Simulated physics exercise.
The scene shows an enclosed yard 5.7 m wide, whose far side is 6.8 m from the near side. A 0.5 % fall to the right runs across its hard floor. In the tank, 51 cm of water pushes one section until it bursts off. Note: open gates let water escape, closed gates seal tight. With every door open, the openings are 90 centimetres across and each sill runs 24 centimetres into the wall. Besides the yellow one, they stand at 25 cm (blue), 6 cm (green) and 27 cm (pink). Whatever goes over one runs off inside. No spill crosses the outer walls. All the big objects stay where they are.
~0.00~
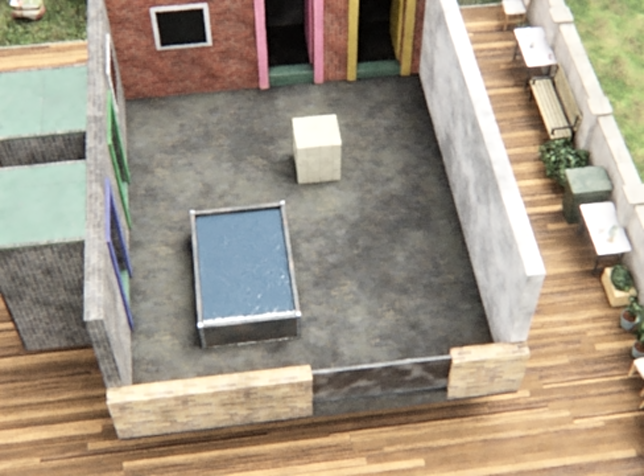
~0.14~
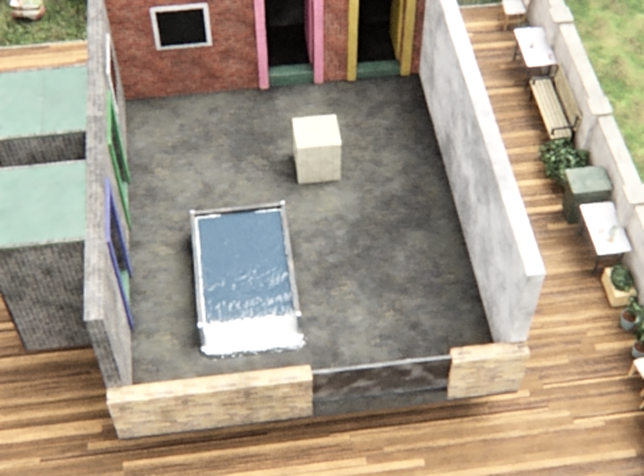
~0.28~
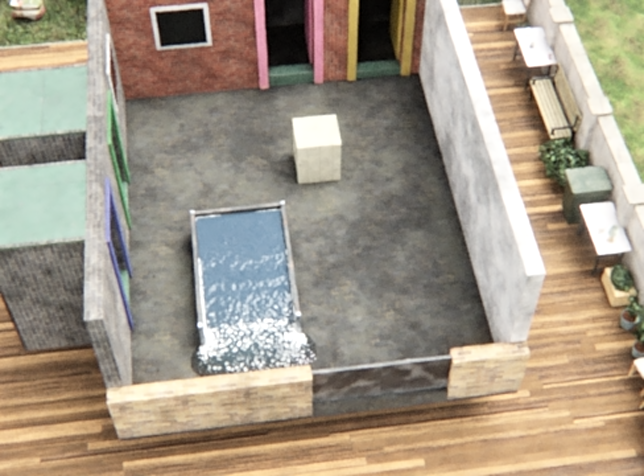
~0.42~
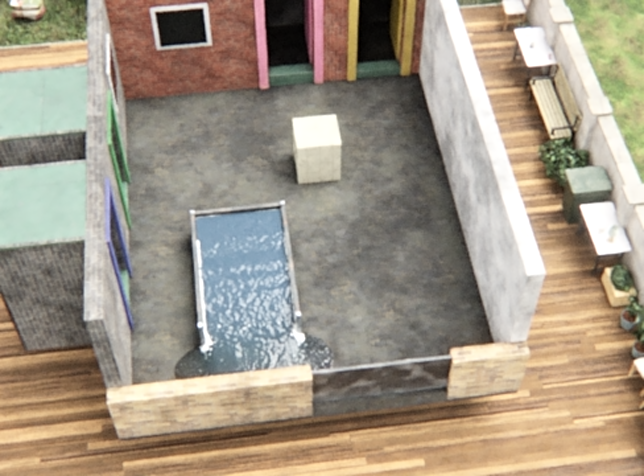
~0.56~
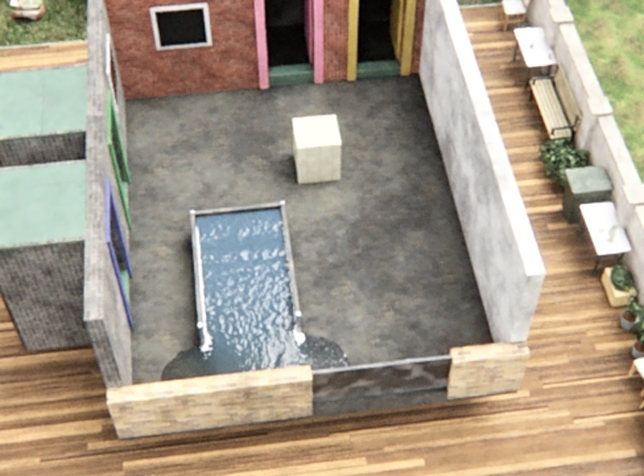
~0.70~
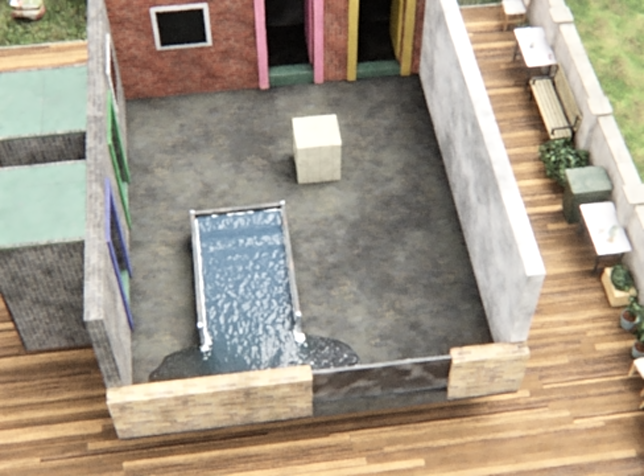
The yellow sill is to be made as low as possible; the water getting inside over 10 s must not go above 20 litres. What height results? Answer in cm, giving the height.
It would have to be roughly 5.5 cm high.
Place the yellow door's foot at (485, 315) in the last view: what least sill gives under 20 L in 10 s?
About 14.0 cm.
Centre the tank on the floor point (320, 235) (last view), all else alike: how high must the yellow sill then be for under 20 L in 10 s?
7.0 cm or thereabouts.
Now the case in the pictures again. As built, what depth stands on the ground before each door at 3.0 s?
Depths in cm - yellow: 0, blue: 8, green: 2, pink: 0.
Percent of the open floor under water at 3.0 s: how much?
Close to 35 per cent is wet.
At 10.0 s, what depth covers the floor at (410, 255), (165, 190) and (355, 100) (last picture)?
About 3, 2 and 7 cm.
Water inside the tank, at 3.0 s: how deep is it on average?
Average depth: Approx. 14 cm.
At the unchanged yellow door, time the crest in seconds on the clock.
Roughly 6.0 s.
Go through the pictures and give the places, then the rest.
The first picture shows still water, 51 cm deep, in the tank at (244, 265); the yellow door at (380, 37) is dry.
In the second picture, the gap is at (251, 334), the front 0.2 m out at (209, 354); the back of the tank holds 51 cm.
In the third picture, water pours out at (251, 335) and has run 0.6 m, to (215, 377); about 9 cm deep outside, 51 cm at the back.
In the fourth picture, the gap is at (251, 335), the front 1.1 m out at a hidden place; the back of the tank holds 51 cm.
In the fifth picture, the gap is at (251, 335), the front 1.2 m out at a hidden place; the back of the tank holds 51 cm.
In the sixth picture, water pours out at (251, 335) and has run 1.3 m, to a hidden place; about 10 cm deep outside, 49 cm at the back; the yellow door at (380, 37), 6.4 m from the gap, is still 6.2 m from the nearest water.
After 1.4 s water covers 10 % of the floor, deepest (36 cm) near (252, 390); it has not reached the yellow door.
After 3.0 s water covers 35 % of the floor, deepest (28 cm) near (146, 412); it has not reached the yellow door.
After 10.0 s water covers 95 % of the floor, deepest (12 cm) near (431, 137); 8 cm at the yellow door, 0 litres in over its 17 cm sill.
At the yellow door as built, the water arrived by 5.5 s and peaked near 9 cm at 6.0 s.
With a sill of 5 cm, 29 litres would have come in within the 10 s; with 6.5 cm, 12 litres. So under 20 litres takes about 5.5 cm.
